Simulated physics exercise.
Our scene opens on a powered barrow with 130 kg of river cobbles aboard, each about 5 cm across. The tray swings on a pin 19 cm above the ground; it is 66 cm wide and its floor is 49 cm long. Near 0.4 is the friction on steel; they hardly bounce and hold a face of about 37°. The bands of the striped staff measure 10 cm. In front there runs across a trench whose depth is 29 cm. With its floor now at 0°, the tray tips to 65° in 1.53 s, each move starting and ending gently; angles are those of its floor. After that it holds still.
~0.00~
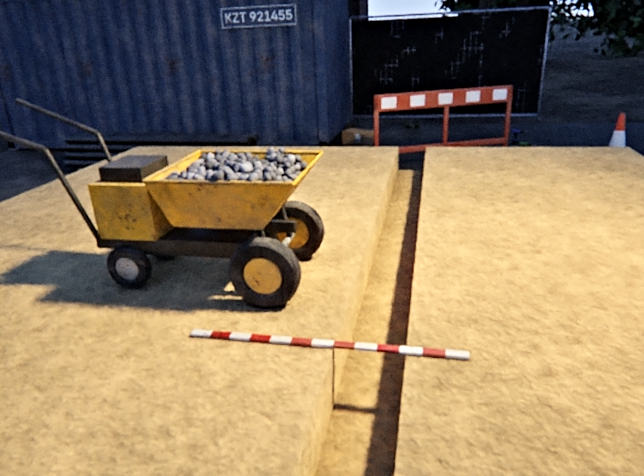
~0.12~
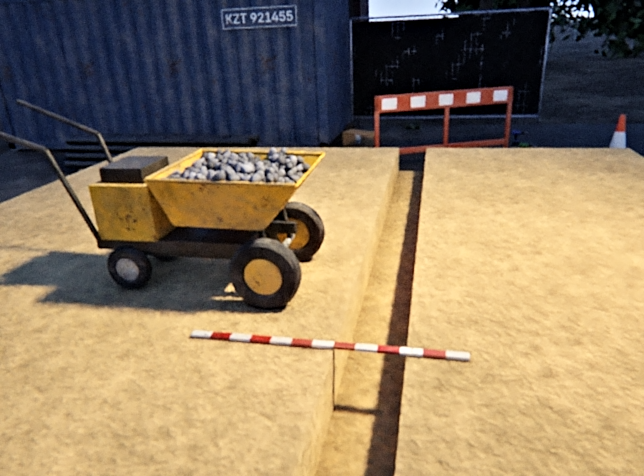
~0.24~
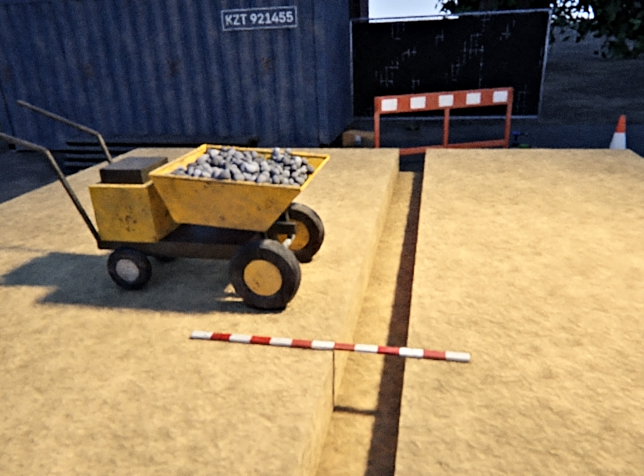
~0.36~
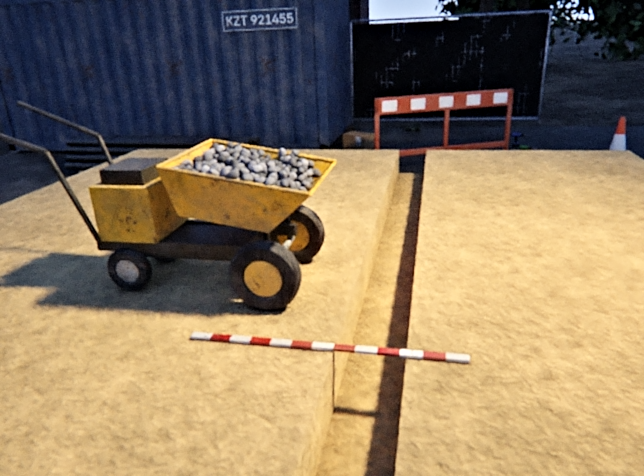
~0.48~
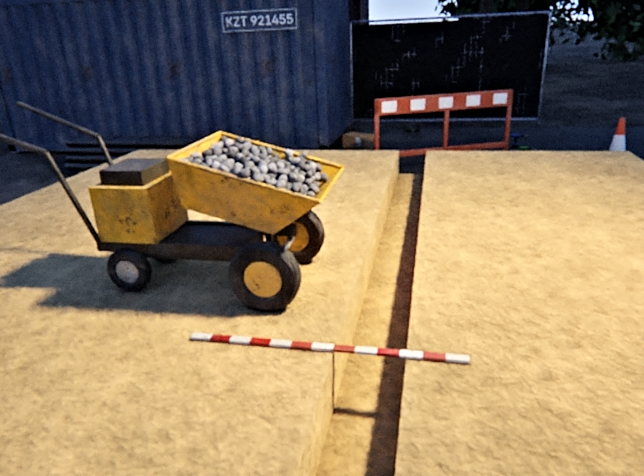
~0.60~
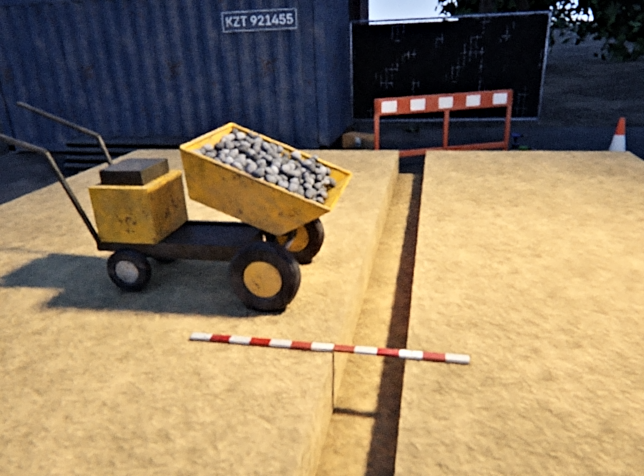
A yellow powered barrow loaded with grey cobbles stands at left on sandy ground, seen from slightly above in a fixed view of a work site. A narrow trench runs beside it, crossed by a red-and-white striped staff, with a blue container, dark fence panel, orange barrier and cone behind. The tray tilts steadily, its rear rising and front lip dipping rightward, while the stones ride along inside.
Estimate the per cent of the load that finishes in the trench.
Roughly 76 percent.
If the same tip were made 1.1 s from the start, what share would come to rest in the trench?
In that case some 70 per cent.
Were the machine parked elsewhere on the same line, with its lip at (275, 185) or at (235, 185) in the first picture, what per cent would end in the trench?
It comes to about 95 and 80 in a hundred.
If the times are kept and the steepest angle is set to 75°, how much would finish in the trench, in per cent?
I'd expect around 75 in a hundred.
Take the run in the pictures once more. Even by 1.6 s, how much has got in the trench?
By then, around 25 percent.
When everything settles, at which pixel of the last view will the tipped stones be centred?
Centre estimate: Around (396, 317).
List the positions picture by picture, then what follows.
The tray is at 0°, its lip at (294, 184); the top of the load is at (253, 157), in the first picture.
Lip at (296, 186), floor tilted 1°, highest stones at (249, 157); the stones move at 0.1 m/s on average, in the second picture.
The tray is at 4°, its lip at (302, 189); the top of the load is at (235, 156); the stones move at 0.3 m/s on average, in the third picture.
The tray is at 9°, its lip at (310, 195); the top of the load is at (222, 152); the stones move at 0.4 m/s on average, in the fourth picture.
Lip at (320, 202), floor tilted 15°, highest stones at (229, 145); the stones move at 0.5 m/s on average, in the fifth picture.
Lip at (330, 211), floor tilted 22°, highest stones at (237, 139); the stones move at 0.5 m/s on average, in the sixth picture.
After 1.1 s the floor is at 55°; 98 % in the tray, 2 % in the trench; the foremost stones are at (384, 246).
After 1.6 s the floor is at 65°; 60 % in the tray, 27 % in the trench, 13 % past the trench; the foremost stones are at (455, 290).
After 2.0 s the floor is at 65°; 34 % in the tray, 42 % in the trench, 24 % past the trench; the foremost stones are at (507, 298).
After 3.9 s the floor is at 65°; 0 % in the tray, 76 % in the trench, 24 % past the trench; the foremost stones are at (520, 290).
